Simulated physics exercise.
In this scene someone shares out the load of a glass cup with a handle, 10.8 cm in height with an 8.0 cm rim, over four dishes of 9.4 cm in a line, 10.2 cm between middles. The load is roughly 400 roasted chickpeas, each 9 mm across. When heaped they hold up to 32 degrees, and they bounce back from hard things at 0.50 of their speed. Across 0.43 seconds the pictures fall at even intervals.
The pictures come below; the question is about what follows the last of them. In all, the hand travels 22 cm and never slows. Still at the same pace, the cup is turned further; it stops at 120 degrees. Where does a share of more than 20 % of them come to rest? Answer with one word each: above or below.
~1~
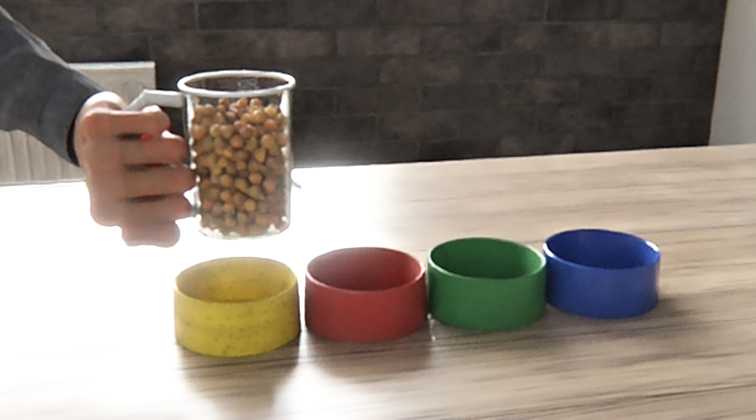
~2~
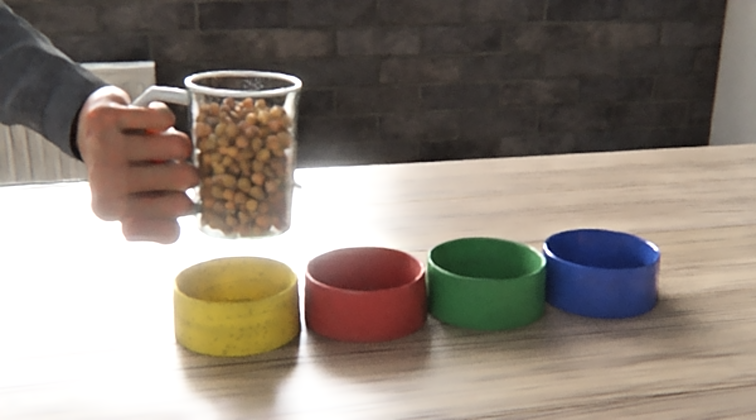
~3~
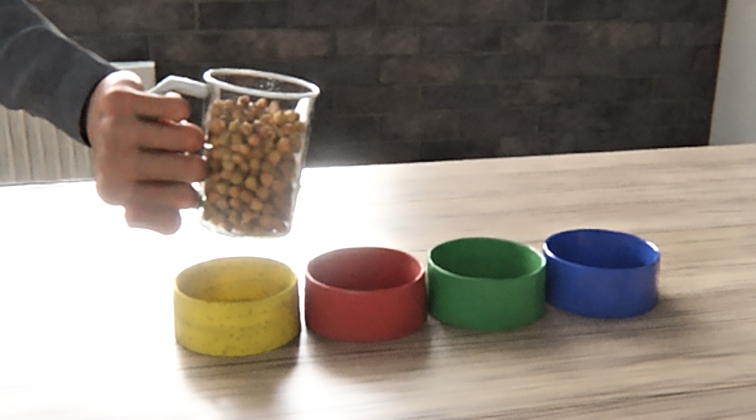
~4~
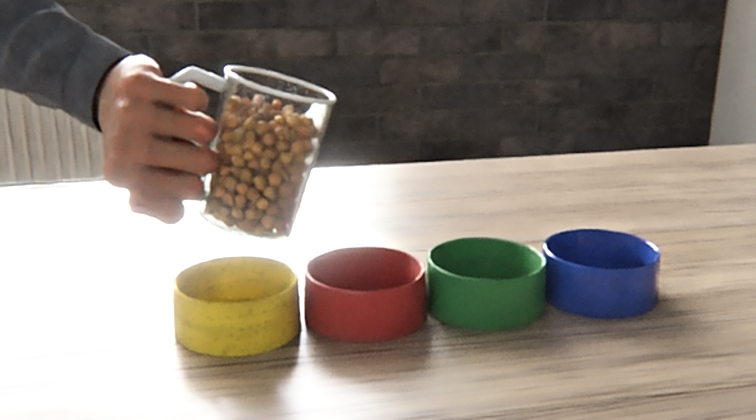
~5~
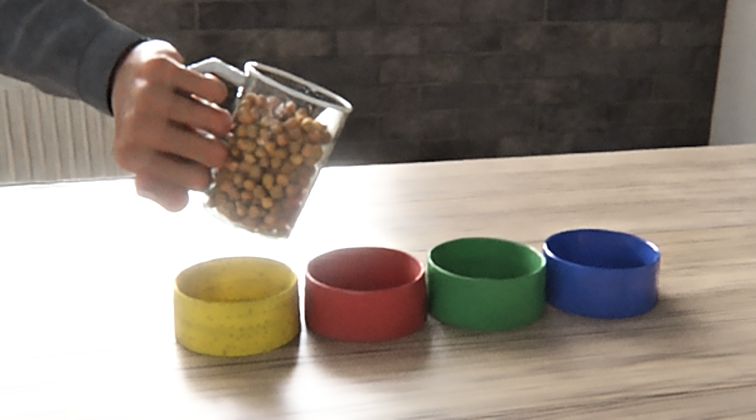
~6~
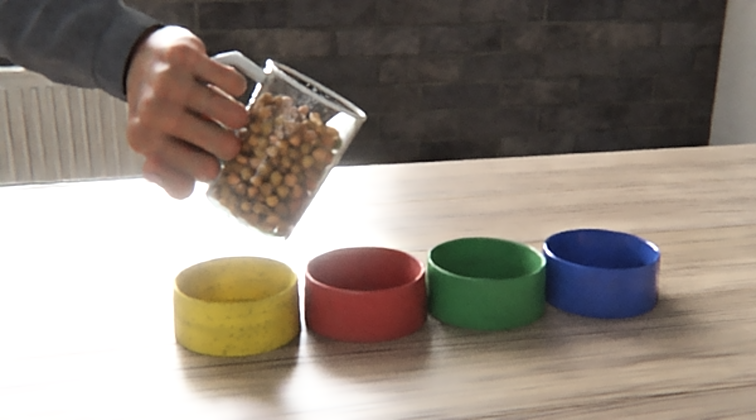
Red dish below, blue dish below, green dish above, yellow dish below, counter below.
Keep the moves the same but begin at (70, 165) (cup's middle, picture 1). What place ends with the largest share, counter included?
I'd say red collects the most.
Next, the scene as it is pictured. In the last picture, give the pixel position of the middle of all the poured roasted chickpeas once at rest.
In the last view, approximately (494, 274).
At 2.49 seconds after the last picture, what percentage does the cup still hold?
0 %.
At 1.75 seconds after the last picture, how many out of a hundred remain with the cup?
Near 0 per cent of the load.
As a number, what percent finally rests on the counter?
Around 10 percent, I'd guess.
Then, 1.05 s after the last picture, tilt 117 degrees; cup holds 70 %, green 30 %.
Then, 1.75 s after the last picture, tilt 120 degrees; cup holds 0 %, green 90 %.
Then, 2.49 s after the last picture, tilt 120 degrees; cup holds 0 %, green 85 %.
In the end, red 0 %, blue 0 %, green 90 %, yellow 0 %, counter 10 %.
